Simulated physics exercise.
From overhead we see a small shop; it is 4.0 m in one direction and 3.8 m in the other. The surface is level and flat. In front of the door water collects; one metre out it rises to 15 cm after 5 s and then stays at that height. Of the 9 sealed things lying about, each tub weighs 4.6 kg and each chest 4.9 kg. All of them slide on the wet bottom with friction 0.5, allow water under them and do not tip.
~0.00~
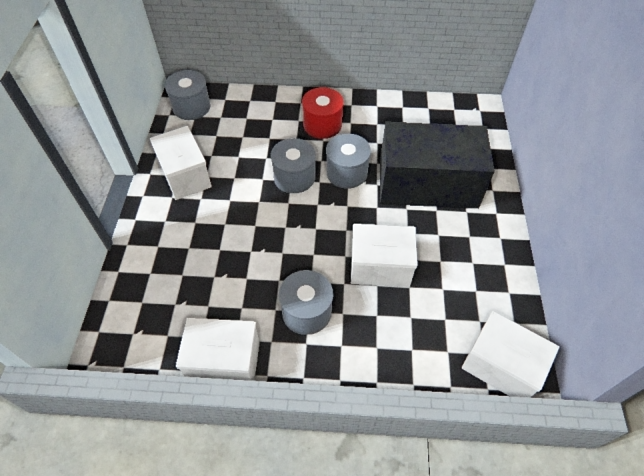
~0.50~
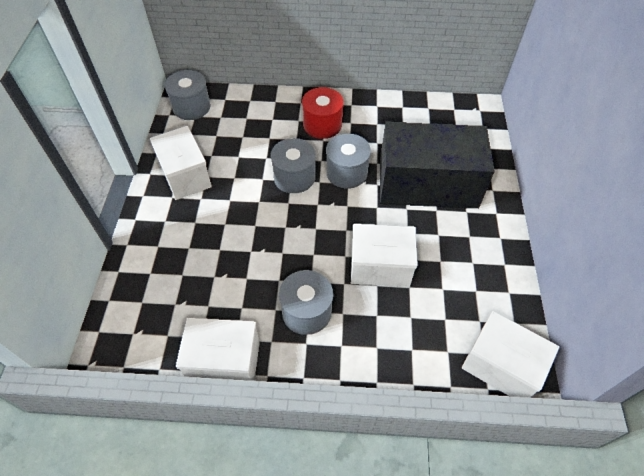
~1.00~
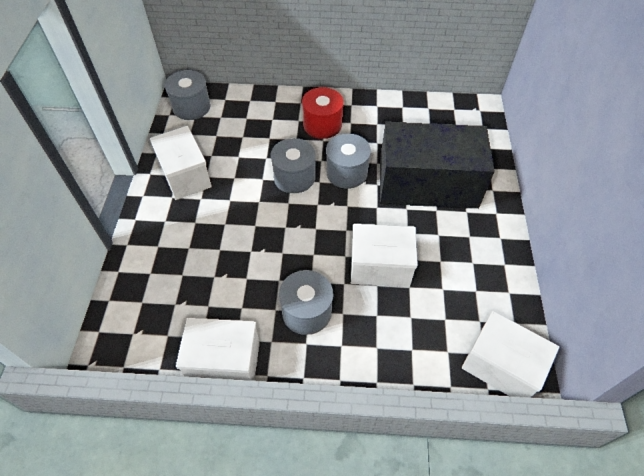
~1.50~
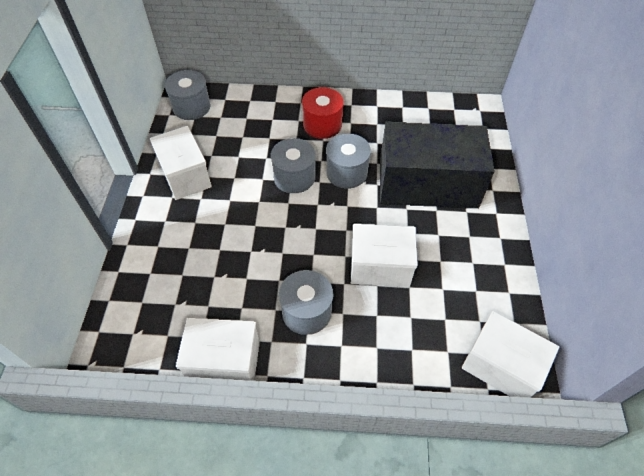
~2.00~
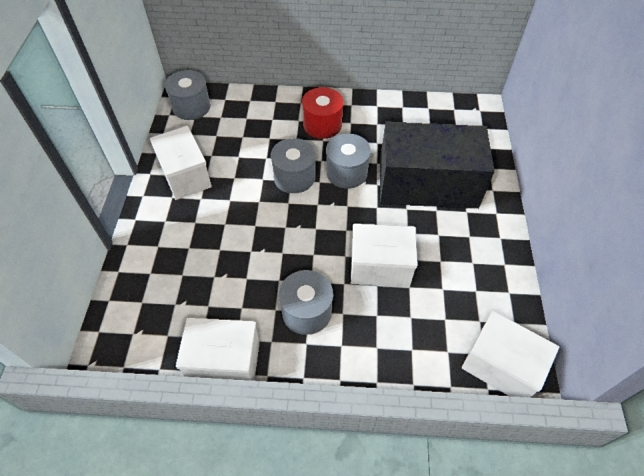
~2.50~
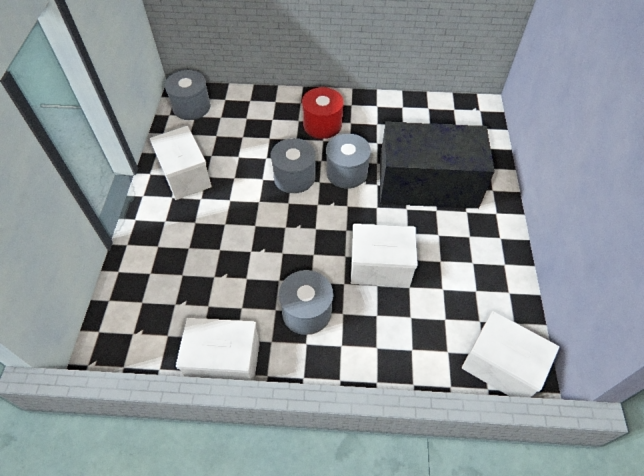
Small shop with checkered floor holding still grey and red tubs and pale boxes, while the ground outside turns from grey to greenish.
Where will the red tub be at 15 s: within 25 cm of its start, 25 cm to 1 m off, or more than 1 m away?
It will likely make a long trip.
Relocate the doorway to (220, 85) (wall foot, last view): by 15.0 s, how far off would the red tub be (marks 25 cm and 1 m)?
Then the red tub holds its place.
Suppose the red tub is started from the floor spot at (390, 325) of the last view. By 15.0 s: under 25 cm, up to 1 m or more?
Well, it gets a small push.
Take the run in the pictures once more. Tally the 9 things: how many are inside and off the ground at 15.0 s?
That would be 9 of them.
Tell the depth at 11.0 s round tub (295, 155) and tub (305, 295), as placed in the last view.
Some 5 cm at the first, some 7 cm at the second.
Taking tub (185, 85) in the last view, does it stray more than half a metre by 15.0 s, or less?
That one is smaller.
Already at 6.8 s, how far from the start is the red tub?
By then it has shifted roughly 0 cm.
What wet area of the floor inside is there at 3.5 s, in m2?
My estimate is roughly 1.0 m2.
After 3.5 s the red tub is near (323, 101), 0.0 m from its start, aground; 0 afloat.
After 6.8 s the red tub is near (323, 101), 0.0 m from its start, aground; 0 afloat.
After 11.0 s the red tub is near (440, 86), 1.3 m from its start, afloat; 7 afloat.
After 15.0 s the red tub is near (461, 121), 1.5 m from its start, afloat; 9 afloat.
